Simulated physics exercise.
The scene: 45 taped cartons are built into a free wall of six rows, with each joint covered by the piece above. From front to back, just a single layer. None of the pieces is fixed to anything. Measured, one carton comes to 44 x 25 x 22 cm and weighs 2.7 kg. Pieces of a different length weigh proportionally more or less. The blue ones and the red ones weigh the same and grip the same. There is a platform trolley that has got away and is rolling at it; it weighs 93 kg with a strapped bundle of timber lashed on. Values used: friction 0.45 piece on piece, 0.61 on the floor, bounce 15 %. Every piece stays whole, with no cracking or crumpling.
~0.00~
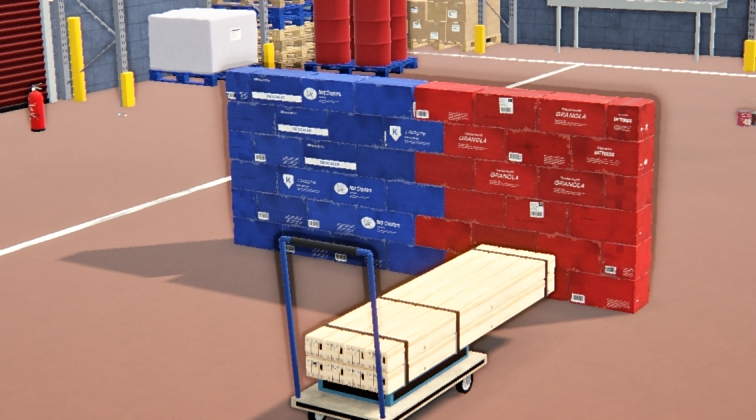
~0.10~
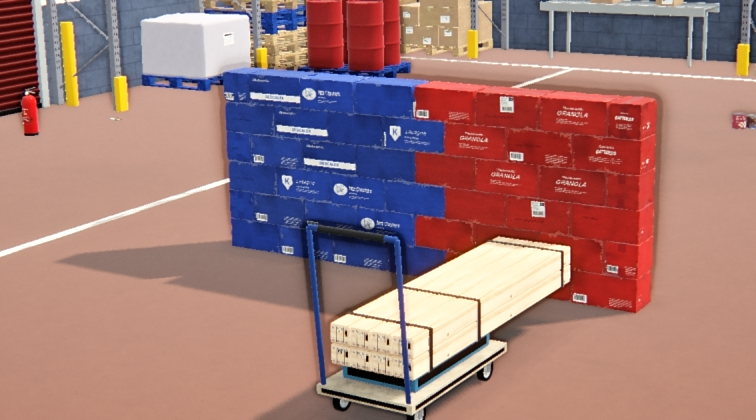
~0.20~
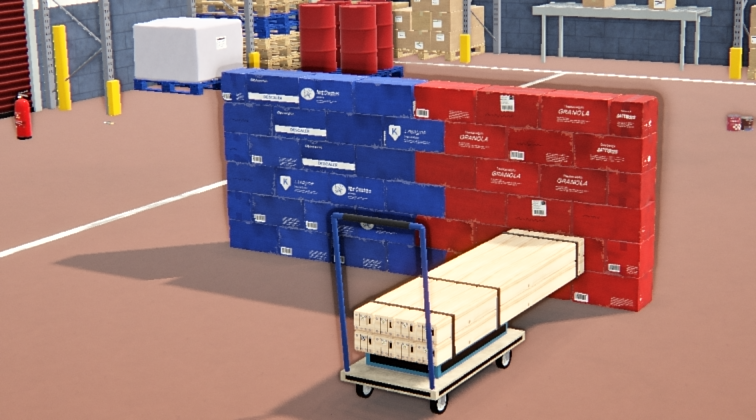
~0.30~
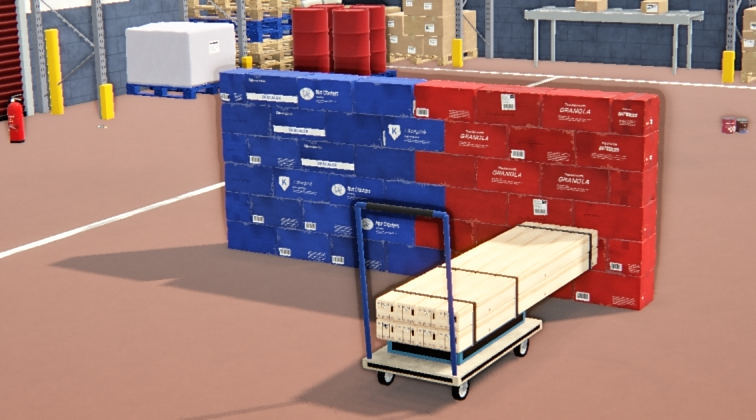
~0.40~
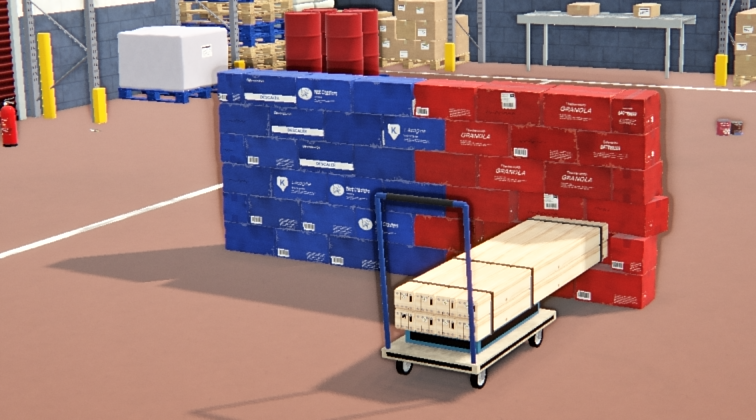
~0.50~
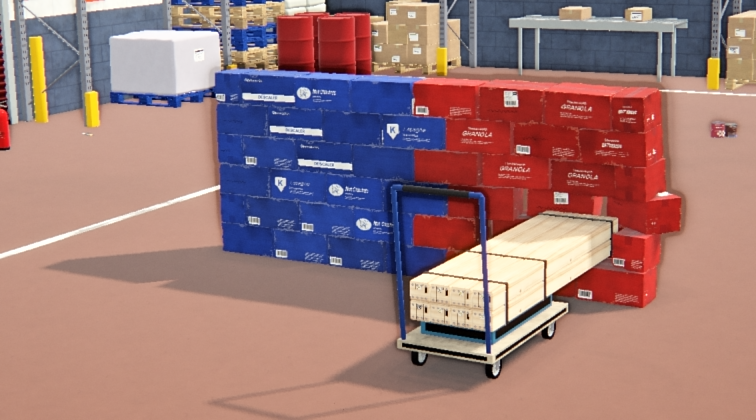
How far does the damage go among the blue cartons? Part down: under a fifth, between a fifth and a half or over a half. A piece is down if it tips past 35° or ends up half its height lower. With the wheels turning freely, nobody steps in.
I'd put it at fewer than a fifth of them.
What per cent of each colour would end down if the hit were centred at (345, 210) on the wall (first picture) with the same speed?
Then blue ends 70 per cent down and red 20 per cent.
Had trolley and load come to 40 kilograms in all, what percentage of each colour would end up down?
Colour by colour that makes blue 10, red 80 percent.
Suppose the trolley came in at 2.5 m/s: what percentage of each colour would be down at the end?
Then blue 0, red 70 per cent.
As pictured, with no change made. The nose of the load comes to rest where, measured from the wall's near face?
Looks like around 130 cm beyond, give or take.
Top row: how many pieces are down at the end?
5.
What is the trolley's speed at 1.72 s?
The trolley is doing roughly 0.4 m/s at that moment.
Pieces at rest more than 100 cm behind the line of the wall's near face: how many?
Estimate: Some 10.
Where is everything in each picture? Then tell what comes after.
In the first frame (pixels give the middle of a visible side; the camera moves round a little), load (551, 269) 56 cm short of the wall; top blue carton (275, 90); top red carton (443, 106); none has stirred.
In the second frame, load (567, 260) 38 cm short of the wall; top blue carton (274, 91).
In the third frame, load (581, 251) 20 cm short of the wall; top blue carton (272, 91).
In the fourth frame, load (594, 242) 25 mm short of the wall; top blue carton (271, 91).
In the fifth frame, load (605, 235) 13 cm into the wall's line; top blue carton (269, 91); steepest lean 5°, the carton at (628, 186); movement in 12 of them.
In the sixth frame, load (615, 230) 26 cm into the wall's line; top blue carton (267, 91); top red carton (443, 101); steepest lean 7°, the carton at (583, 179); movement in 17 of them.
After 0.80 s, load 59 cm past the wall's line, still rolling; none of the 24 blue cartons down (1 of 45 in all colours); top blue carton unmoved; top red carton 3° from how it stood.
After 1.28 s, load 99 cm past the wall's line, still rolling; none of the 24 blue cartons down (9 of 45 in all colours); top blue carton unmoved; top red carton 19° from how it stood.
After 1.72 s, load 1.21 m past the wall's line, still rolling; 2 of the 24 blue cartons down (18 of 45 in all colours); top blue carton unmoved; top red carton 48° from how it stood, 30 cm lower.
After 2.22 s, load 1.30 m past the wall's line, still rolling; 2 of the 24 blue cartons down (19 of 45 in all colours); top blue carton unmoved; top red carton on its side.
In the end (3.9 s), load 1.30 m past the wall's line, stopped; 2 of the 24 blue cartons down (19 of 45 in all colours); top blue carton unmoved; top red carton on its side. That is 8 per cent. From the last view, middles, top blue carton near (278, 89), top red carton near (454, 213).
